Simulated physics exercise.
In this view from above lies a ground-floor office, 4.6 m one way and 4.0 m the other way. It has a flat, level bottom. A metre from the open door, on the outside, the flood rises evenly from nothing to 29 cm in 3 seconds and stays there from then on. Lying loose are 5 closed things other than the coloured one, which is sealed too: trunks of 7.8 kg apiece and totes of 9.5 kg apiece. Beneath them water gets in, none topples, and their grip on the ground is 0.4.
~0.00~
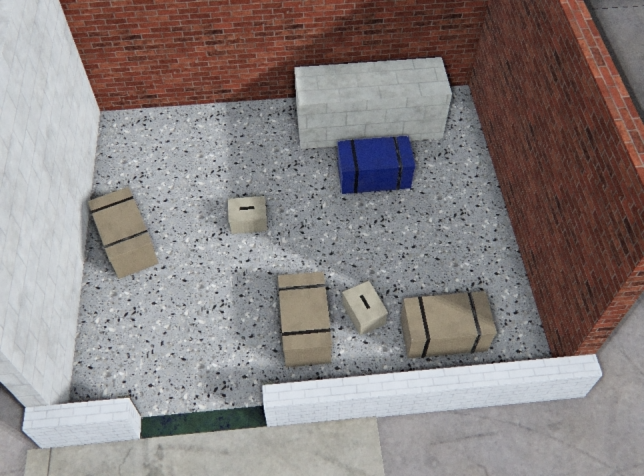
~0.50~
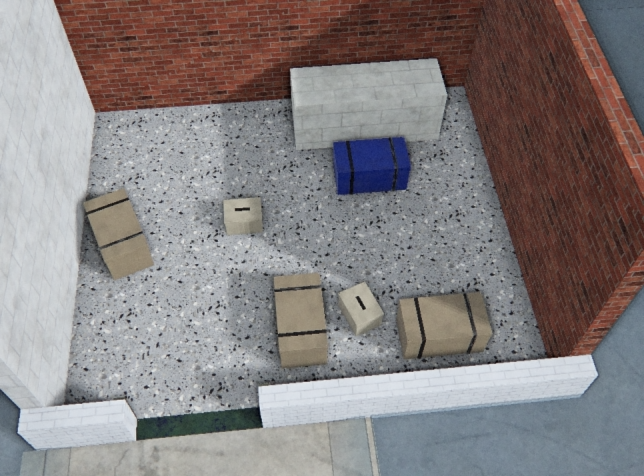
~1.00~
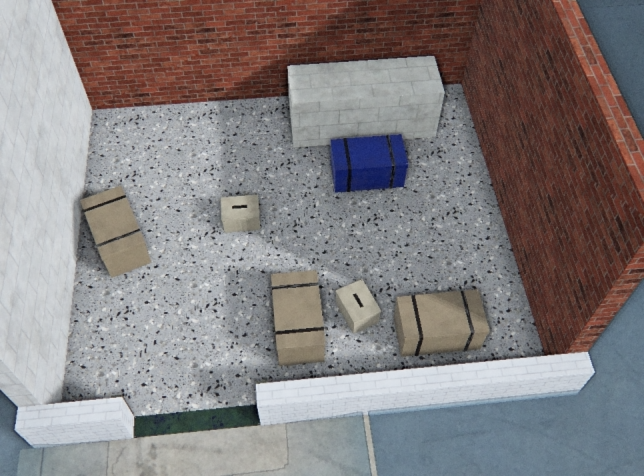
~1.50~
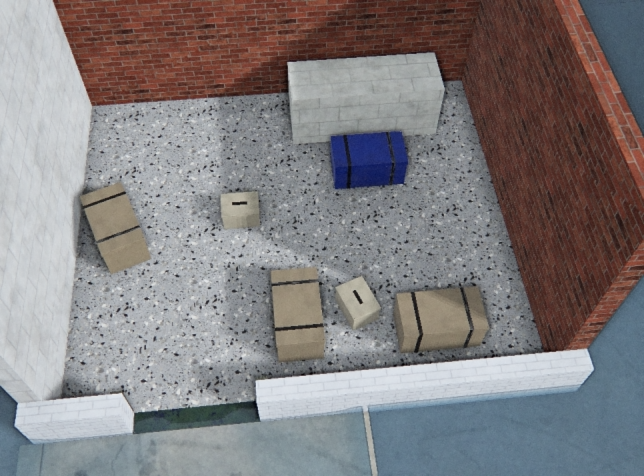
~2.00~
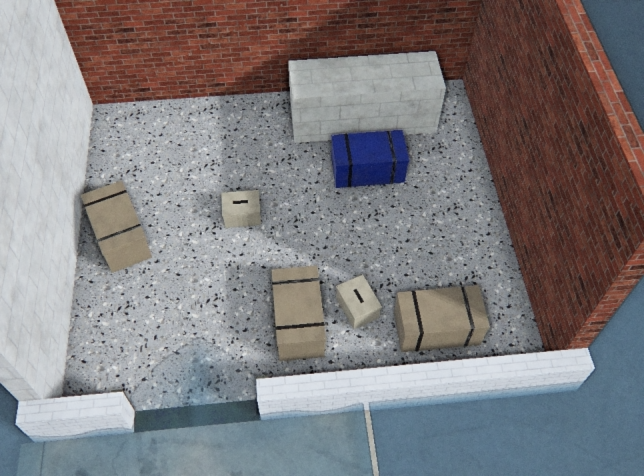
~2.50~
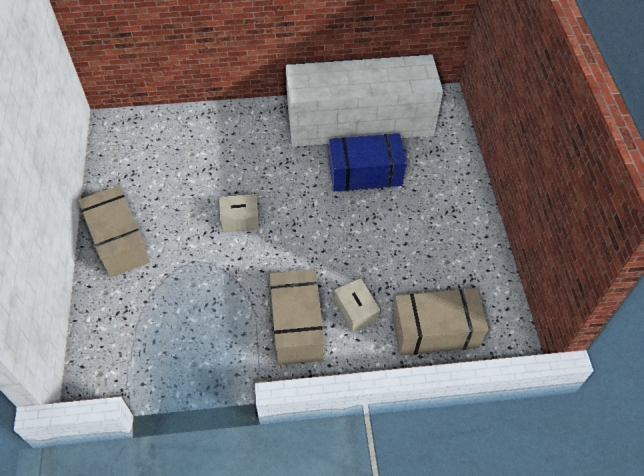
Water spreads across the ground outside a walled room seen from above, darkening the pavement beyond the low front wall. It then slips through the gap at the lower left and widens into a shallow patch on the speckled floor, while the blue trunk and the tan boxes stay in place.
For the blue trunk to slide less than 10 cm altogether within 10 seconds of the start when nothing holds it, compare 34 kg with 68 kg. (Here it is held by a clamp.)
Only the heavy option passes.
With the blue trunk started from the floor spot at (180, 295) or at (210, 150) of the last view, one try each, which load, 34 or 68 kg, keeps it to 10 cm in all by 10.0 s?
In that order: Neither holds; it takes the larger.
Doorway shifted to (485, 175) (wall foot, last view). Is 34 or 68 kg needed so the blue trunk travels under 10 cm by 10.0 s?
Outcome - neither pick works.
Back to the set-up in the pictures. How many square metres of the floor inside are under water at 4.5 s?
I'd put it close to 11.0 m2.
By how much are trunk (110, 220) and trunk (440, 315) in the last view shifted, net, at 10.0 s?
Shifts: 150 cm / 20 cm.
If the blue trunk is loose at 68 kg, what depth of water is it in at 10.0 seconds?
Something like 10 centimetres.
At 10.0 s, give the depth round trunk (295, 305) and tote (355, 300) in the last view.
Roughly 3 and 4 cm.
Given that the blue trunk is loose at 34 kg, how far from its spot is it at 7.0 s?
Around 0 centimetres out of place.
After 3.5 s the blue trunk would be 0 cm from its start with 34 kg and 0 cm from its start with 68 kg; 0 cm of water round it then.
After 4.5 s the blue trunk would be 0 cm from its start with 34 kg and 0 cm from its start with 68 kg; 4 cm of water round it then.
After 7.0 s the blue trunk would be 0 cm from its start with 34 kg and 0 cm from its start with 68 kg; 7 cm of water round it then.
After 10.0 s the blue trunk would be 111 cm from its start with 34 kg and 0 cm from its start with 68 kg; 10 cm of water round it then.
